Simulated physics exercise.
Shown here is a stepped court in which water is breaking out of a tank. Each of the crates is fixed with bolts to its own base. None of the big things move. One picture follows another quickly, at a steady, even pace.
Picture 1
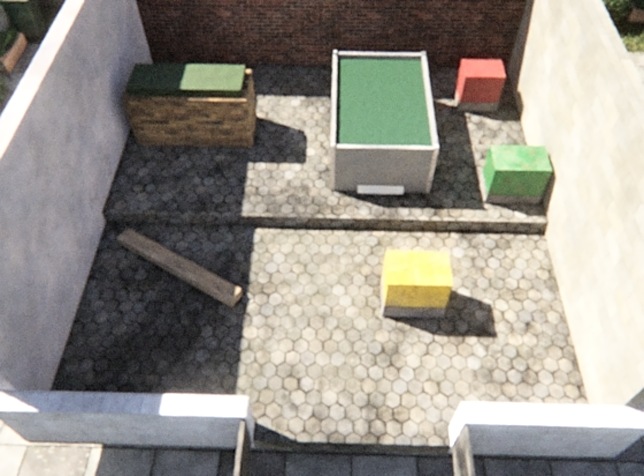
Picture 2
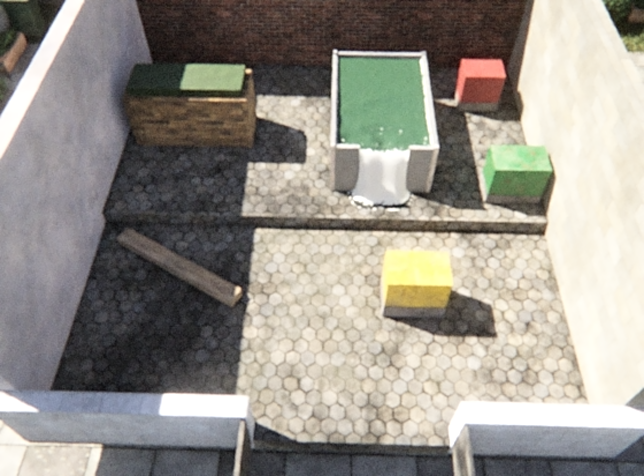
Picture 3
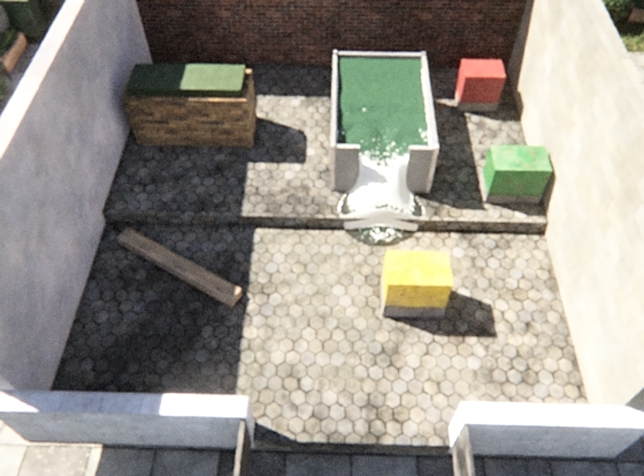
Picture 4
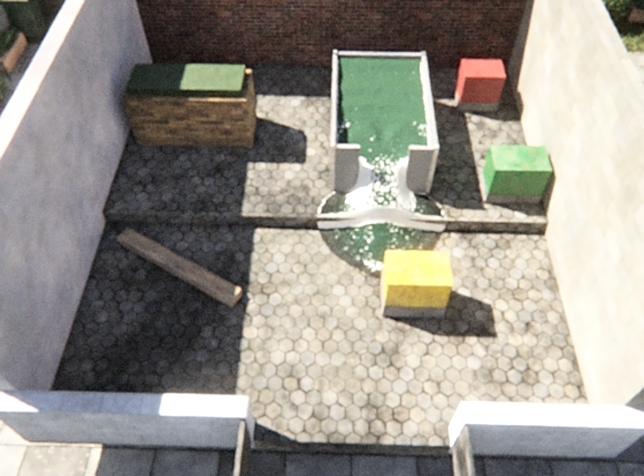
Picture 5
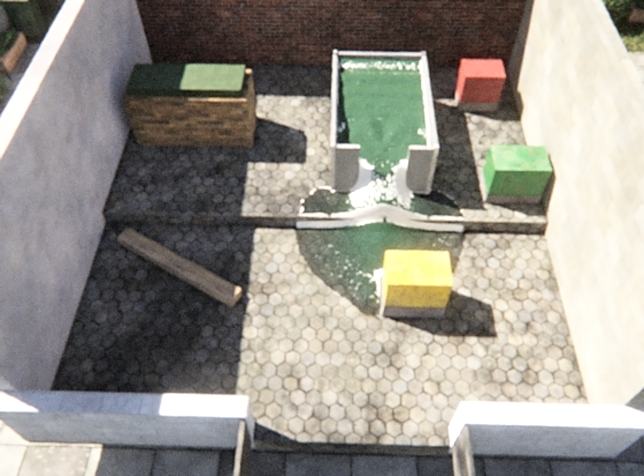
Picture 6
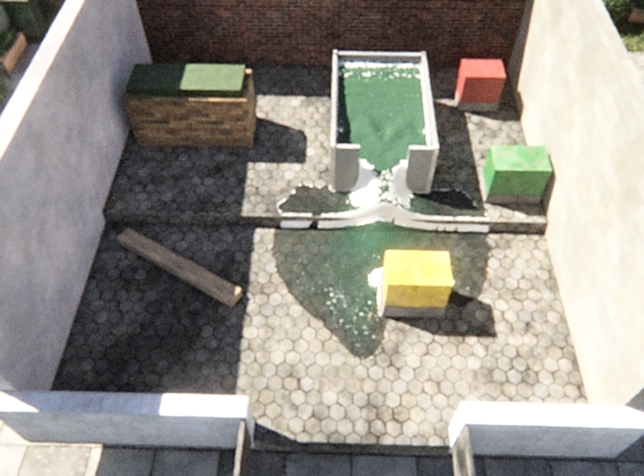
Green water pours from a gap in the tank and spreads around the yellow block.
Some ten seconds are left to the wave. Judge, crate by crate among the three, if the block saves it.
Red crate: Block saves it; yellow crate: Block fails, wet; green crate: Block saves it.
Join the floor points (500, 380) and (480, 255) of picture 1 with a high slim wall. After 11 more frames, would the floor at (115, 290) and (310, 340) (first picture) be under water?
As listed: Clear, covered.
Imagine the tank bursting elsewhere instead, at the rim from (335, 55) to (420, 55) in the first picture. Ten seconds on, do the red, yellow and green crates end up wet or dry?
As it turns out, the red crate is swamped, the yellow crate stays unwetted, and the green crate is swamped.
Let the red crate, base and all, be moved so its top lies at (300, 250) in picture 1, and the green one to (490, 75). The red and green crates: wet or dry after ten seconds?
Briefly, the red one gets flooded and the green one stays clear.
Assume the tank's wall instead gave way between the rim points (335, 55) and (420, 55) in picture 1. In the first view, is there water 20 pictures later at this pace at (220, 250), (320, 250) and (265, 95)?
In order: Spared, spared, swamped.
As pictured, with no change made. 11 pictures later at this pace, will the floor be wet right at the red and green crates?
By then red has stayed dry, while green has been hit.
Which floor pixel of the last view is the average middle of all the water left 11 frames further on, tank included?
Near (377, 193).
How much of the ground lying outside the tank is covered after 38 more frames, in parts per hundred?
My estimate is close to 50 per cent.
A moment on, water covers 25 % of the floor; the red crate not reached, the yellow crate water round its plinth, the green crate water round its plinth.
Next, water covers 35 % of the floor; the red crate not reached, the yellow crate water round its plinth, the green crate water round its plinth.
Then, water covers 45 % of the floor; the red crate not reached, the yellow crate water round its plinth, the green crate water round its plinth.
Later, water covers 50 % of the floor; the red crate not reached, the yellow crate water round its plinth, the green crate water round its plinth.
In the end, water covers 50 % of the floor; the red crate stayed above the water, the yellow crate was topped, the green crate stayed above the water.
